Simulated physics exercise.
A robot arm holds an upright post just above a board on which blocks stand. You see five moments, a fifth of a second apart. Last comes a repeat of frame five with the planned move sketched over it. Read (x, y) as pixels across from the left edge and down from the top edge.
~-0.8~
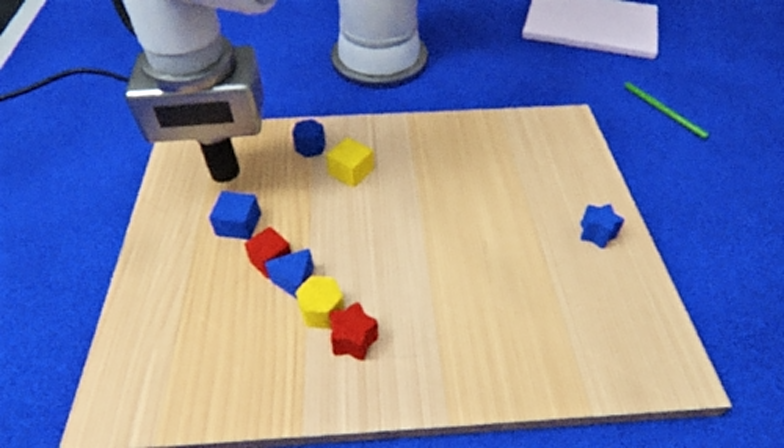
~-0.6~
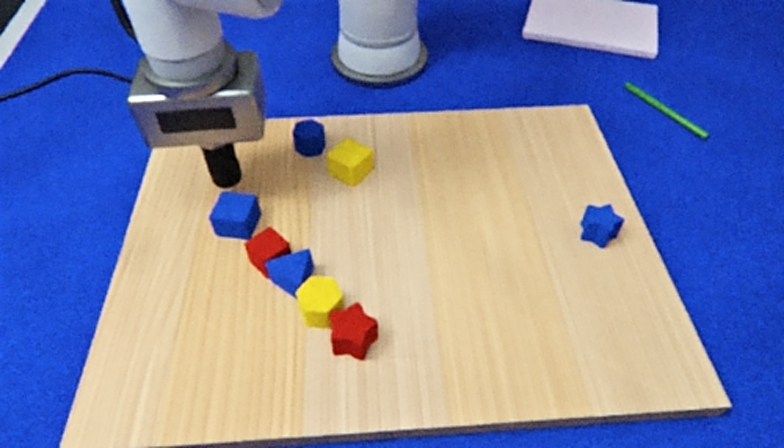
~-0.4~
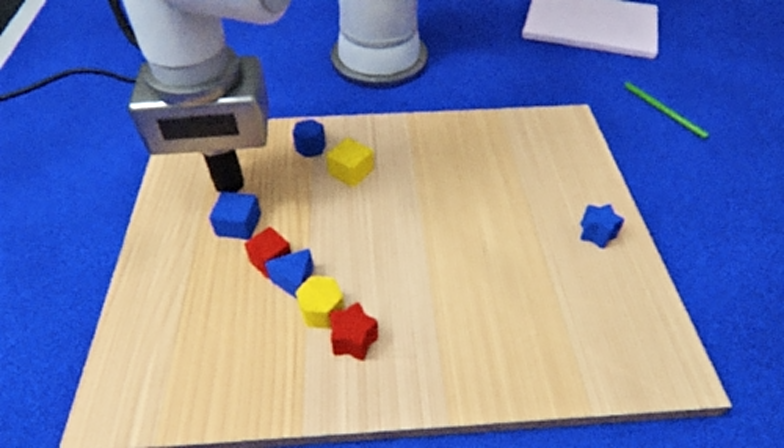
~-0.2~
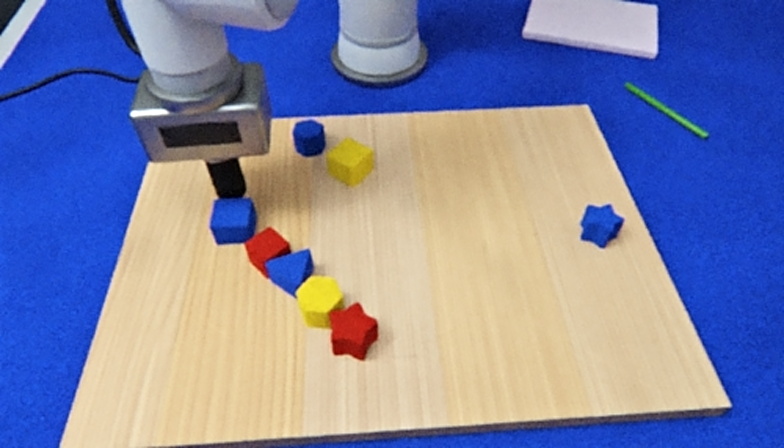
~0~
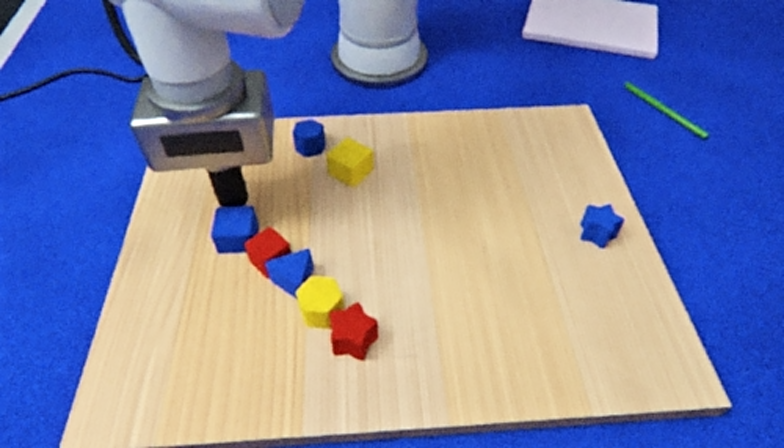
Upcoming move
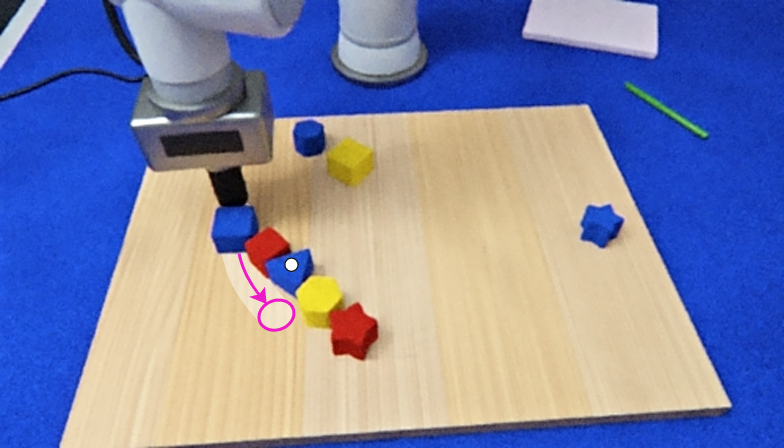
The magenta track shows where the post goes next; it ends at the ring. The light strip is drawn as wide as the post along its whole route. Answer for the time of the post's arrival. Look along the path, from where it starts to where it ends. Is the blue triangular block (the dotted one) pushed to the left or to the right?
It goes toward the left-hand side.
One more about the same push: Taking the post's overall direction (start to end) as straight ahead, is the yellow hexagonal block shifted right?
In short: No.
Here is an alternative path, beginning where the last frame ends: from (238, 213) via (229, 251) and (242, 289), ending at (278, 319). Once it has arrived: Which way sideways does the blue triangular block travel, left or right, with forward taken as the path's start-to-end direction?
Over to the left.
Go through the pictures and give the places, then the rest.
The first picture shows post tip (226, 173); block tops, blue square block (232, 205); red square block (267, 243); blue triangular block (291, 265); yellow hexagonal block (319, 293).
The second picture shows post (228, 179); blocks unchanged.
The third picture shows post (230, 185); blocks unchanged.
The fourth picture shows post (232, 192); blue square block (231, 211).
The fifth picture shows post (234, 200); blue square block (232, 220); red square block (267, 243); blue triangular block (291, 265); yellow hexagonal block (319, 293).
Path on the board, from (238, 213) over (238, 247) and (251, 282) to (277, 315); the dot is on the blue triangular block.
The first path, step by step. One third of the way, post (233, 235); blue square block (223, 259); red square block (261, 267), turned 30° anticlockwise; blue triangular block (295, 271), turned 45° anticlockwise; yellow hexagonal block (328, 296), turned 20° clockwise.
Two thirds of the way, post (247, 270); blue square block (214, 290), turned 45° clockwise; red square block (277, 279), turned 40° anticlockwise; blue triangular block (311, 273), turned 65° anticlockwise; yellow hexagonal block (335, 297), turned 35° clockwise.
At the end, post (273, 303); blue square block (213, 292), turned 55° clockwise; red square block (313, 297), turned 80° anticlockwise; blue triangular block (333, 269), turned 105° anticlockwise; yellow hexagonal block (359, 295), turned 60° clockwise.
